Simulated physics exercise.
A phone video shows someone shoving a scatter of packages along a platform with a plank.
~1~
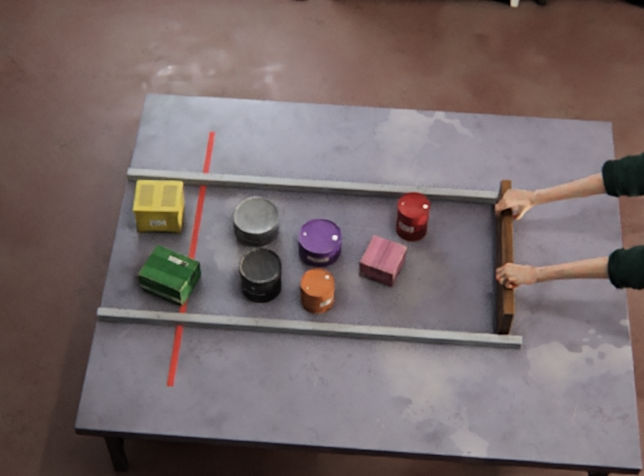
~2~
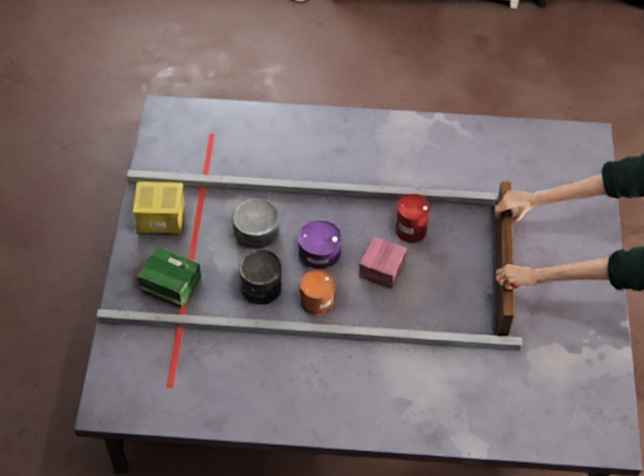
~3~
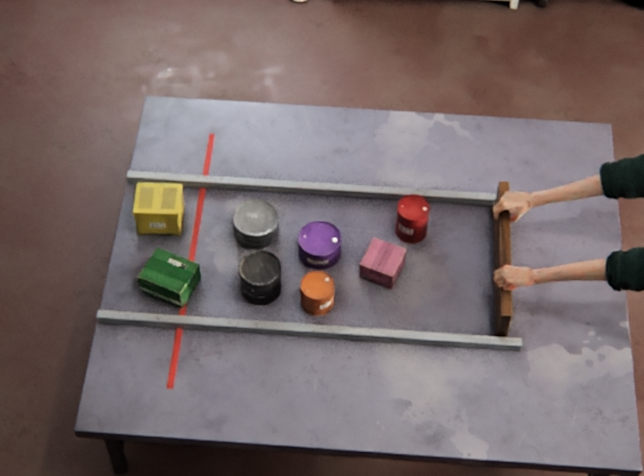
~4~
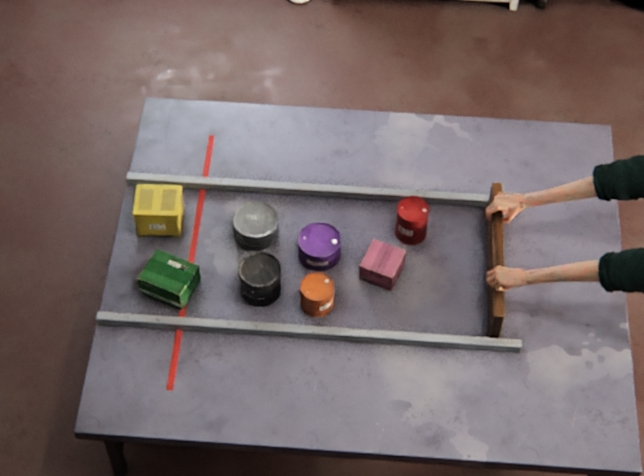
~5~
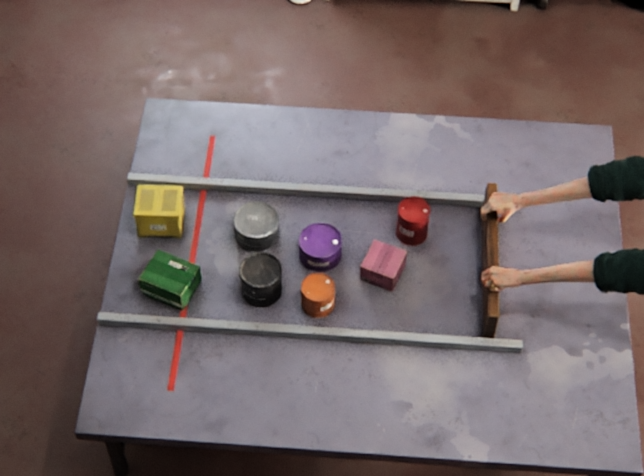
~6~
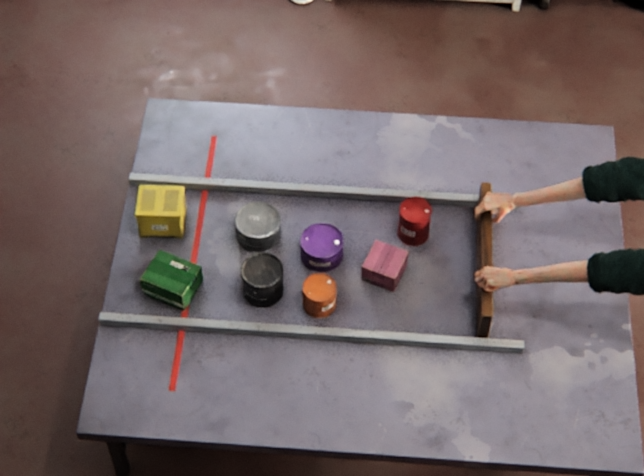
Two hands in dark sleeves grip a wooden plank at the right of a grey table, seen from above, between two pale rails. Yellow and green boxes sit at the left by a red line, with grey, black, purple and orange round containers, a pink box and a red canister further right. The hands slide the plank slightly left, touching nothing, while the packages stay put and the view shifts barely.
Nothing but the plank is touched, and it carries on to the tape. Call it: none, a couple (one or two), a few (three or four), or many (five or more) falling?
Call: A couple.
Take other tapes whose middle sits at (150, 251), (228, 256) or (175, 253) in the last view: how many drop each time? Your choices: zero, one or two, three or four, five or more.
Going through the places as listed, I'd say three to four, then no fall at all, then just one or two.
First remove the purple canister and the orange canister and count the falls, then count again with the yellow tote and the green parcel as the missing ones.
Falls come to 1 the first time and 0 the other time.
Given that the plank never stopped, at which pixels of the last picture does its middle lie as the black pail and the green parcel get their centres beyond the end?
I'd say about (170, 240) for the first one and about (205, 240) for the second.
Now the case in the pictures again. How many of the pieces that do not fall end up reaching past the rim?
Looks like 0 of them.
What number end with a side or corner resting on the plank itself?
At rest, 4 are in contact.
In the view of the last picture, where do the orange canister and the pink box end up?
In order, first (169, 296), then (173, 269).
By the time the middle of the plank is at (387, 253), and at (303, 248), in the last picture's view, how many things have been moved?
At first I count 2, and then 6.
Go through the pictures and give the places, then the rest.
The first picture shows yellow tote (160, 207); green parcel (170, 275); grey pail (256, 222); plank (505, 257); tape (193, 249).
The second picture shows green parcel (170, 277); black pail (261, 277).
The third picture shows grey pail (256, 225); pink box (383, 263).
The fourth picture shows yellow tote (159, 211); plank (495, 260).
The fifth picture shows green parcel (171, 280); red canister (413, 221).
The sixth picture shows yellow tote (162, 212); green parcel (172, 280); grey pail (258, 227); plank (484, 260); tape (195, 254).
Soon after, none off yet; yellow tote at rest near (162, 212); green parcel at rest near (172, 280); grey pail at rest near (258, 227).
After that, none off yet; yellow tote at rest near (162, 212); green parcel at rest near (172, 280); grey pail displaced about its own width near (233, 217).
And then, none off yet; yellow tote displaced a little near (157, 211); green parcel displaced a little near (148, 276); grey pail displaced about its own width near (202, 200).
In the end, the number that fall off is one or two; gone, green parcel and yellow tote.
